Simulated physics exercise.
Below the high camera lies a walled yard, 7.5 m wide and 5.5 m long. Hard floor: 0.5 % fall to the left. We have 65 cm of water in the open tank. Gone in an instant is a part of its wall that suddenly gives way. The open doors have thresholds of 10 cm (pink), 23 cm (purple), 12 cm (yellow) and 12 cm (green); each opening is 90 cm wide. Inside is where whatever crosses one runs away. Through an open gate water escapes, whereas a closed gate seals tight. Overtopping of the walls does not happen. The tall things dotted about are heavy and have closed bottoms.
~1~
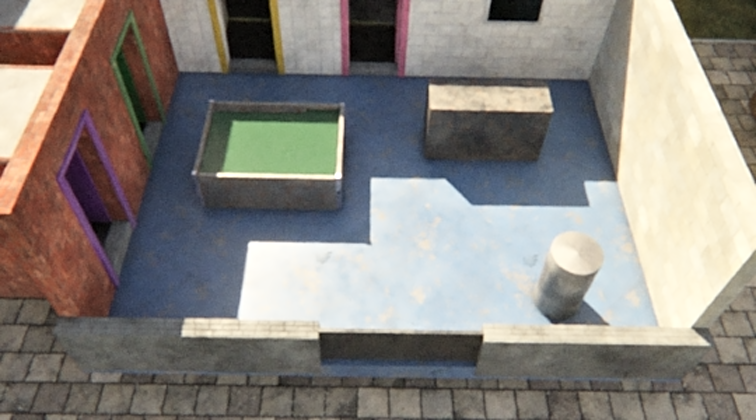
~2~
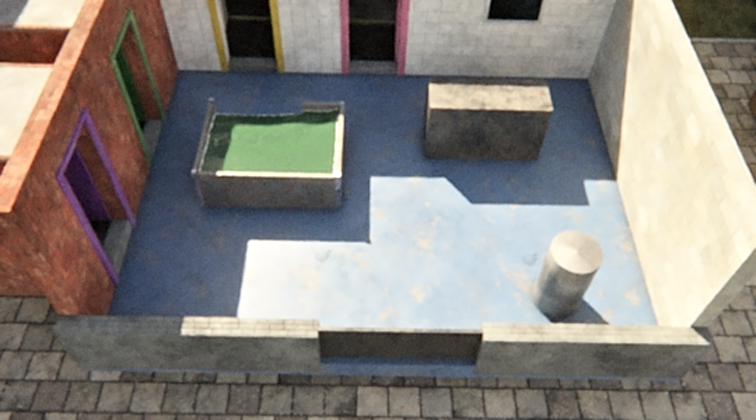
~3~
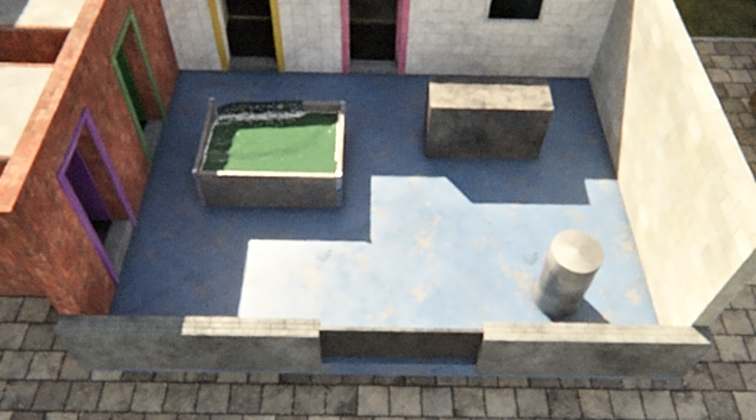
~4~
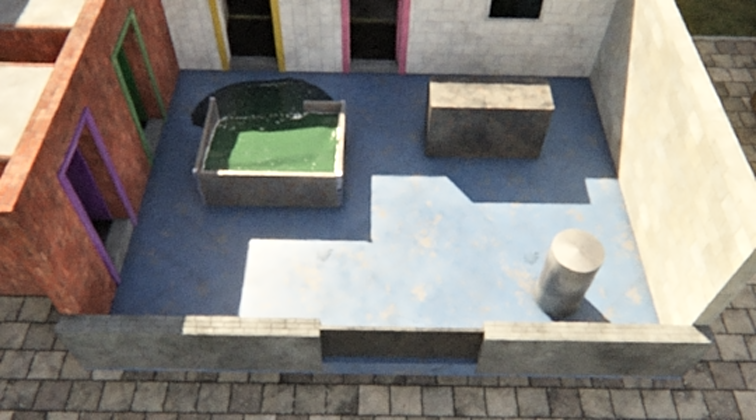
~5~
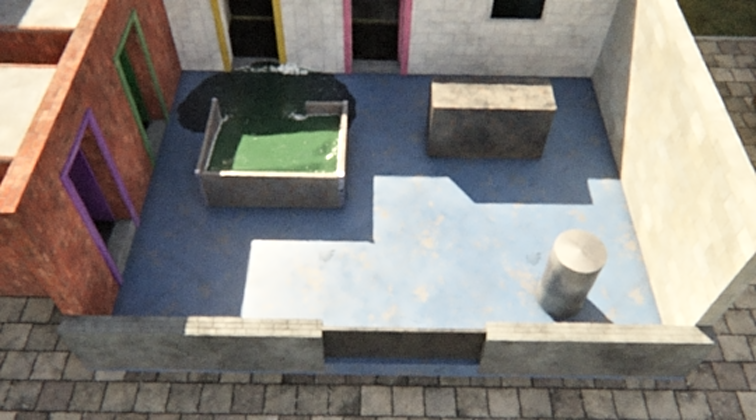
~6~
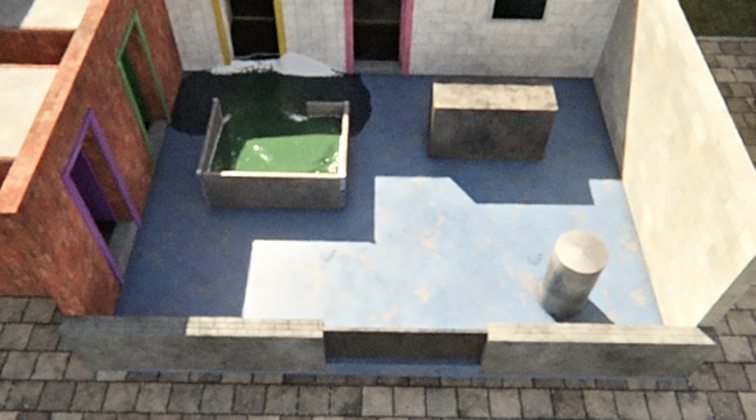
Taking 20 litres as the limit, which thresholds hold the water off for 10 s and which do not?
In order: Watch the pink door: It will not outstrip the limit; watch the purple door: It will not outstrip the limit; watch the yellow door: It will outstrip the limit; watch the green door: It will not outstrip the limit.
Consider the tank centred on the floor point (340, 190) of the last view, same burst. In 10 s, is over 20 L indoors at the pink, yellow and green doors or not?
For the pink door, the amount is too high; for the yellow door, the amount is too high; for the green door, the amount is acceptable.
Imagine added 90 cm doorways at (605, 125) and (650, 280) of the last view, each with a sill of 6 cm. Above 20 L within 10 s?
Check, in order - fail / pass.
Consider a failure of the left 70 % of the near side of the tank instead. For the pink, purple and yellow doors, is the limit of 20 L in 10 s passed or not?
Pink short, purple short, yellow short.
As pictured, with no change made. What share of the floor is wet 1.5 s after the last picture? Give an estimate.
25 %.
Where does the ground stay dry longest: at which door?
Last comes the purple one.
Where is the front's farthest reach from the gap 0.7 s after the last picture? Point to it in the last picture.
Somewhere near pixel (432, 76).
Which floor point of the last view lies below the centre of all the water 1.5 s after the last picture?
About (277, 122).
Then, 0.7 s after the last picture water covers 15 % of the floor and is deepest (42 cm) near (184, 71); pink door 12 cm at the sill, 0 L in, purple door not reached, yellow door 38 cm at the sill, 138 L in, green door not reached.
Then, 1.5 s after the last picture water covers 25 % of the floor and is deepest (34 cm) near (184, 71); pink door 8 cm at the sill, 1 L in, purple door not reached, yellow door 30 cm at the sill, 264 L in, green door 9 cm at the sill, 0 L in.
Then, 2.8 s after the last picture water covers 45 % of the floor and is deepest (20 cm) near (184, 71); pink door 8 cm at the sill, 2 L in, purple door 3 cm at the sill, 0 L in, yellow door 20 cm at the sill, 345 L in, green door 9 cm at the sill, 0 L in.
Then, 5.3 s after the last picture water covers 65 % of the floor and is deepest (14 cm) near (106, 343); pink door 5 cm at the sill, 2 L in, purple door 6 cm at the sill, 0 L in, yellow door 10 cm at the sill, 366 L in, green door 8 cm at the sill, 0 L in.
Then, 9.3 s after the last picture water covers 95 % of the floor and is deepest (9 cm) near (532, 349); pink door 3 cm at the sill, 2 L in, purple door 5 cm at the sill, 0 L in, yellow door 5 cm at the sill, 367 L in, green door 5 cm at the sill, 0 L in.
